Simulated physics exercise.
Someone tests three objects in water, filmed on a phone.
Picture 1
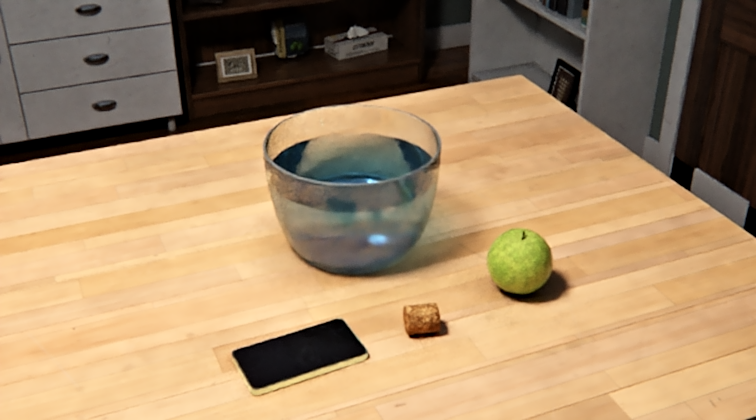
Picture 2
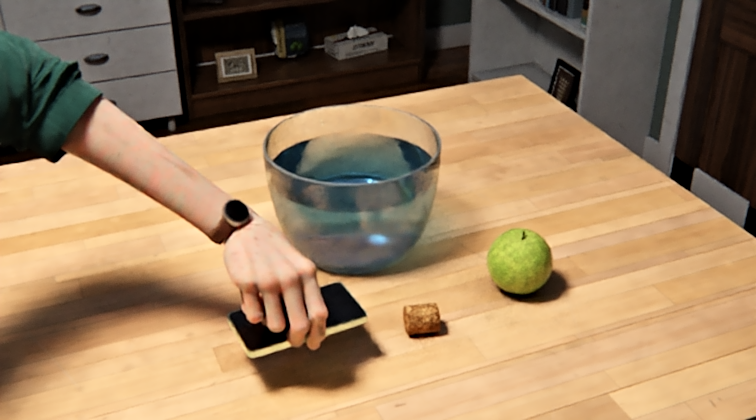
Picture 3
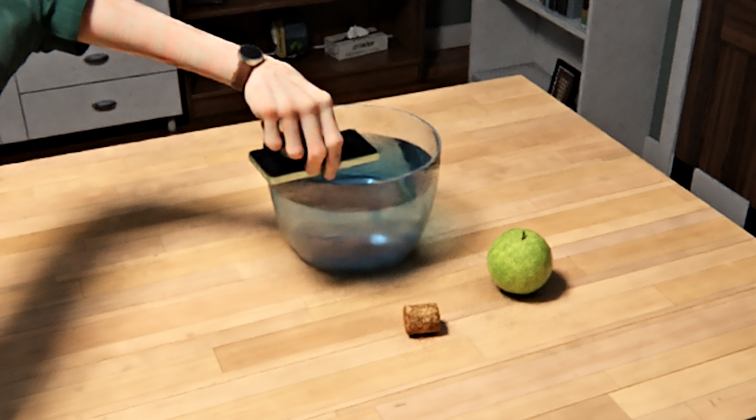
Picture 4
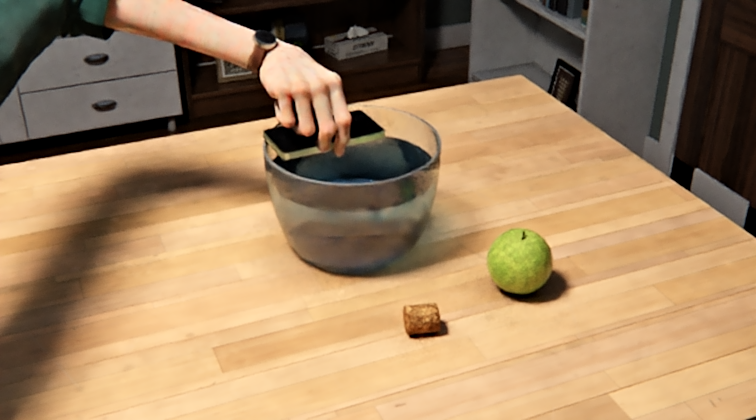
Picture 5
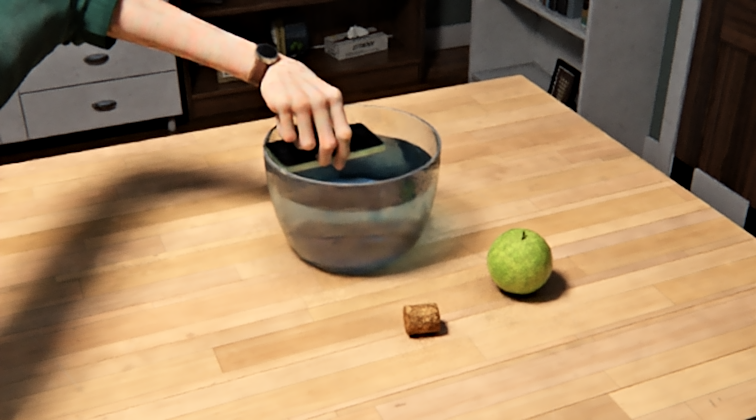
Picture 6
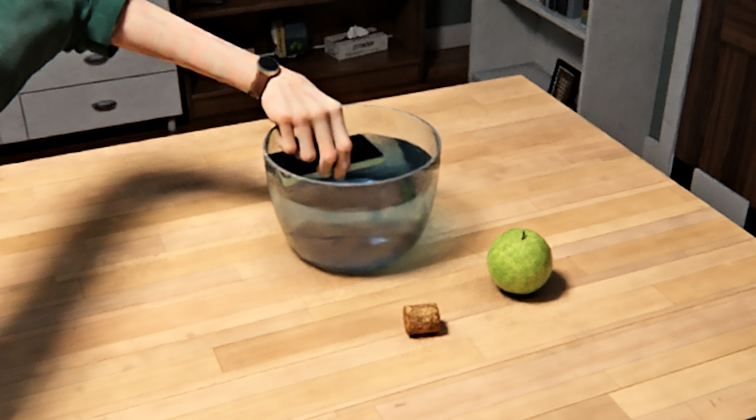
A hand lifts the phone off the table and lowers it into the big bowl.
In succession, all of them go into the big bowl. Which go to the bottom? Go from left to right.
Under; afloat; afloat.
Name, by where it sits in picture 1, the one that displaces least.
It is the centre piece.
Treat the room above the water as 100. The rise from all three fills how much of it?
That comes out at around 22 percent.
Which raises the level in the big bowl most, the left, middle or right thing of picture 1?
Observation: The item at the right end.
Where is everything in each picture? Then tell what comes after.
The row from the left; phone (300, 355); cork (422, 319); apple (520, 261), in the first picture.
A hand picks up the phone; phone (297, 317); apple (520, 261), in the second picture.
It is carried over; phone (314, 155); cork (422, 319), in the third picture.
It is above the big bowl; phone (324, 134); apple (520, 261), in the fourth picture.
It comes down; phone (325, 147); cork (422, 319), in the fifth picture.
It is just over the surface; phone (325, 158); cork (422, 319); apple (520, 261), in the sixth picture.
Shortly, the phone ends at the bottom.
Then, the cork bobs at the top.
At the finish, the apple bobs at the top; afloat, cork and apple.
